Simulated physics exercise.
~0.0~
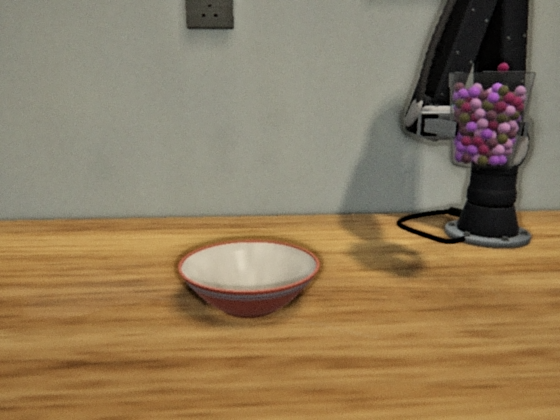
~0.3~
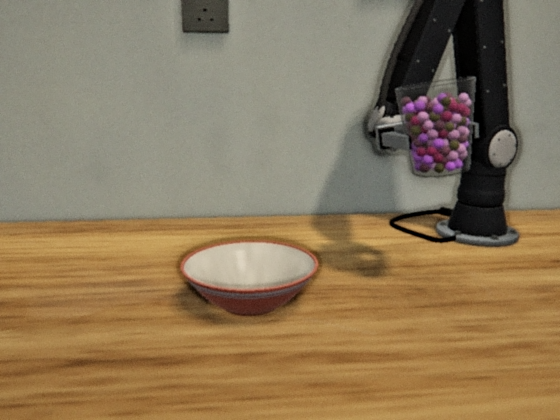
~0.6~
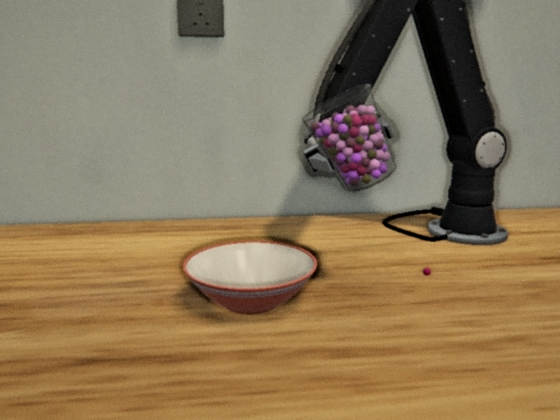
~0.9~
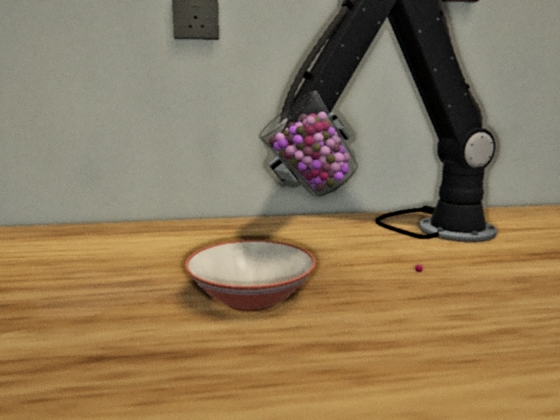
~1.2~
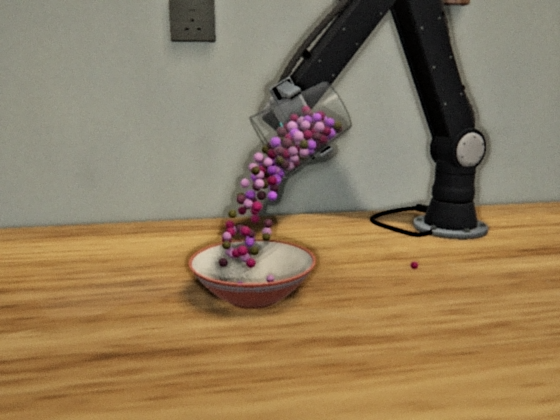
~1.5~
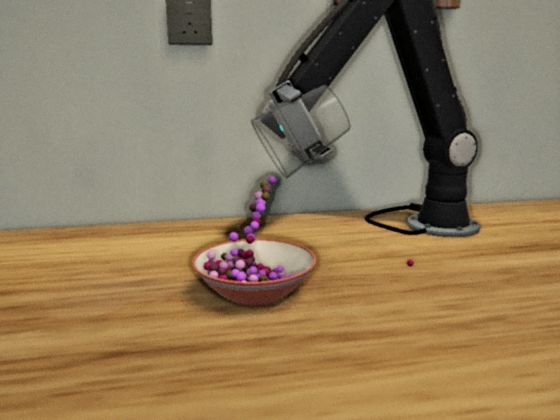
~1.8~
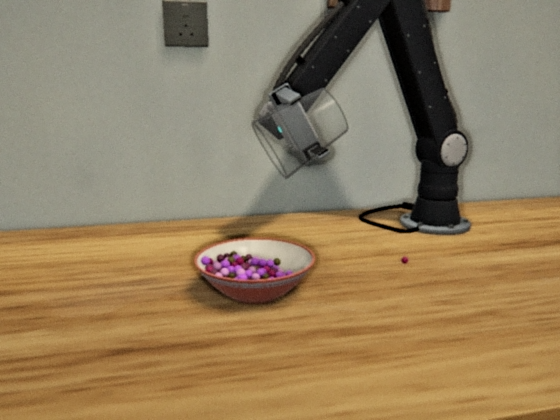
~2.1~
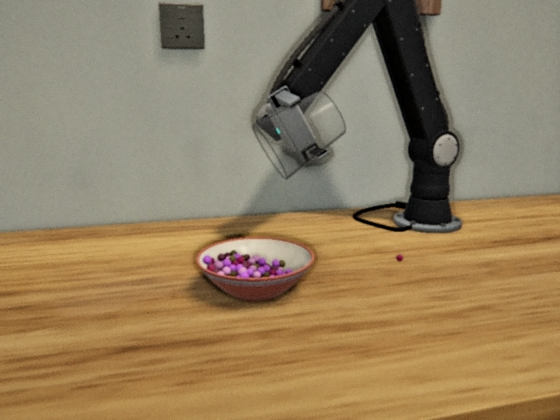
A black robotic arm holds a clear tumbler heaped with pink, purple and dark red round sweets at the right of a wooden table, seen from the front and slightly above. A white bowl with a reddish-brown outside stands left of centre, before a grey wall with a socket. The arm carries the tumbler left, tilting it, and one sweet drops onto the table. Above the bowl it tips the tumbler over, and the sweets pour down in a stream. The emptied tumbler stays tipped while the sweets settle in the bowl, the single stray still lying to the right.
